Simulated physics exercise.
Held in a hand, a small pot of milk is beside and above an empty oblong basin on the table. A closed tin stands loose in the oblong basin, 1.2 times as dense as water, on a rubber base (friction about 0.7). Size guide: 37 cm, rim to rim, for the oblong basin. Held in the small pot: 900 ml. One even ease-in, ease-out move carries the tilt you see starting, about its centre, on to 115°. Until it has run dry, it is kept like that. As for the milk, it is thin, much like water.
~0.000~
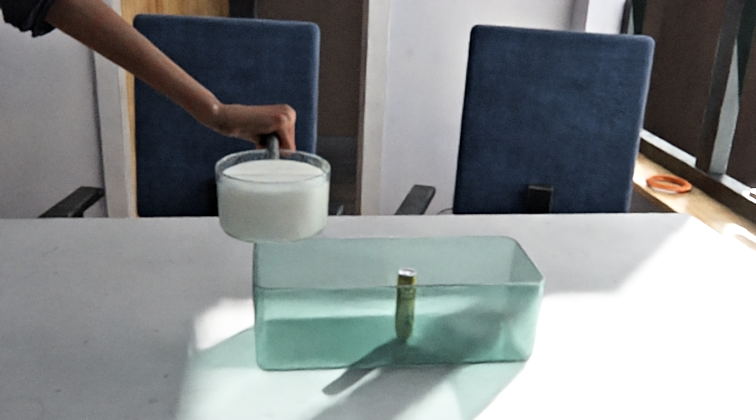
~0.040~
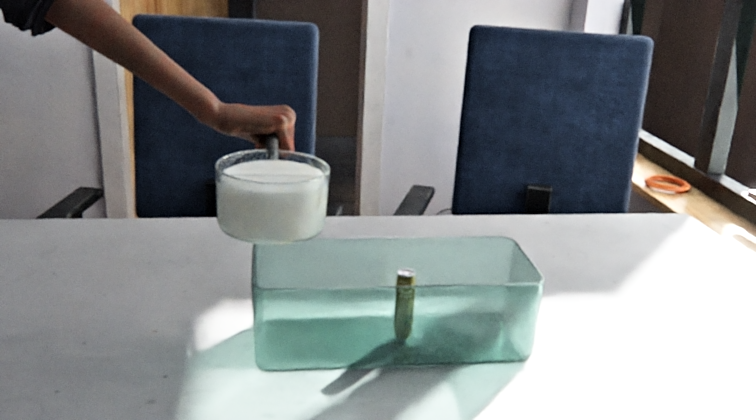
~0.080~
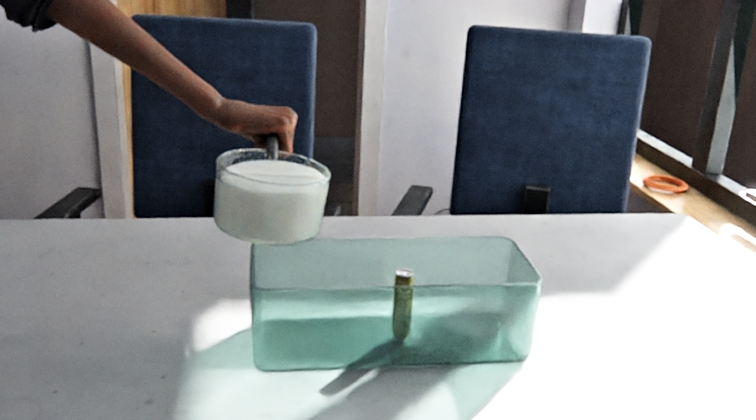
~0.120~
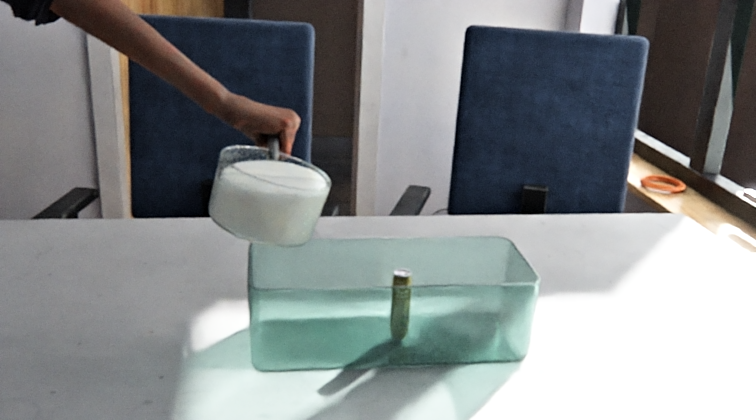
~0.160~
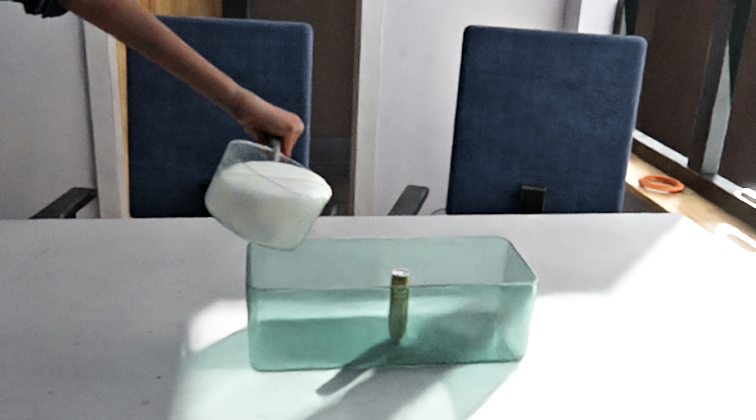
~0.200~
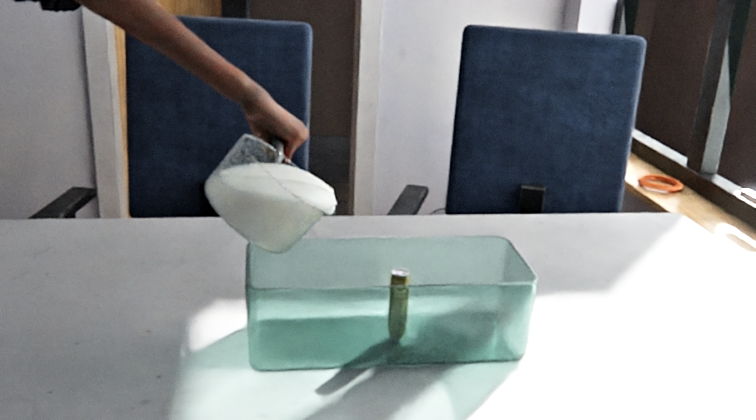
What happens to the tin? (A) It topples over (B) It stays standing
It stays standing.
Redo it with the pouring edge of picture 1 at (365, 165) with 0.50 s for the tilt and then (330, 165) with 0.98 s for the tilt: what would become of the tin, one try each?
In the first try it comes down; in the second it remains standing.
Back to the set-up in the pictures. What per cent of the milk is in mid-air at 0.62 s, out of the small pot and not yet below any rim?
About 2 % of the total.
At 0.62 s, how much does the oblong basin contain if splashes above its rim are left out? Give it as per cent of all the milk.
That comes to about 96 percent.
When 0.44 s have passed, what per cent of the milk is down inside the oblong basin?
Roughly 60 percent.
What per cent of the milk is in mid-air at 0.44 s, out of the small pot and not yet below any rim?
Around 20 in a hundred.
By 0.44 s the tilt is 111° and 19 per cent is still to pour; the tin stands where it began.
By 0.62 s the tilt is 115° and 2 per cent is still to pour; the tin stands where it began.
By 0.80 s the tilt is 115° and 0 per cent is still to pour; the tin stands where it began.
By 1.00 s the tilt is 115° and 0 per cent is still to pour; the tin stands where it began.
At rest the tin stands where it began.
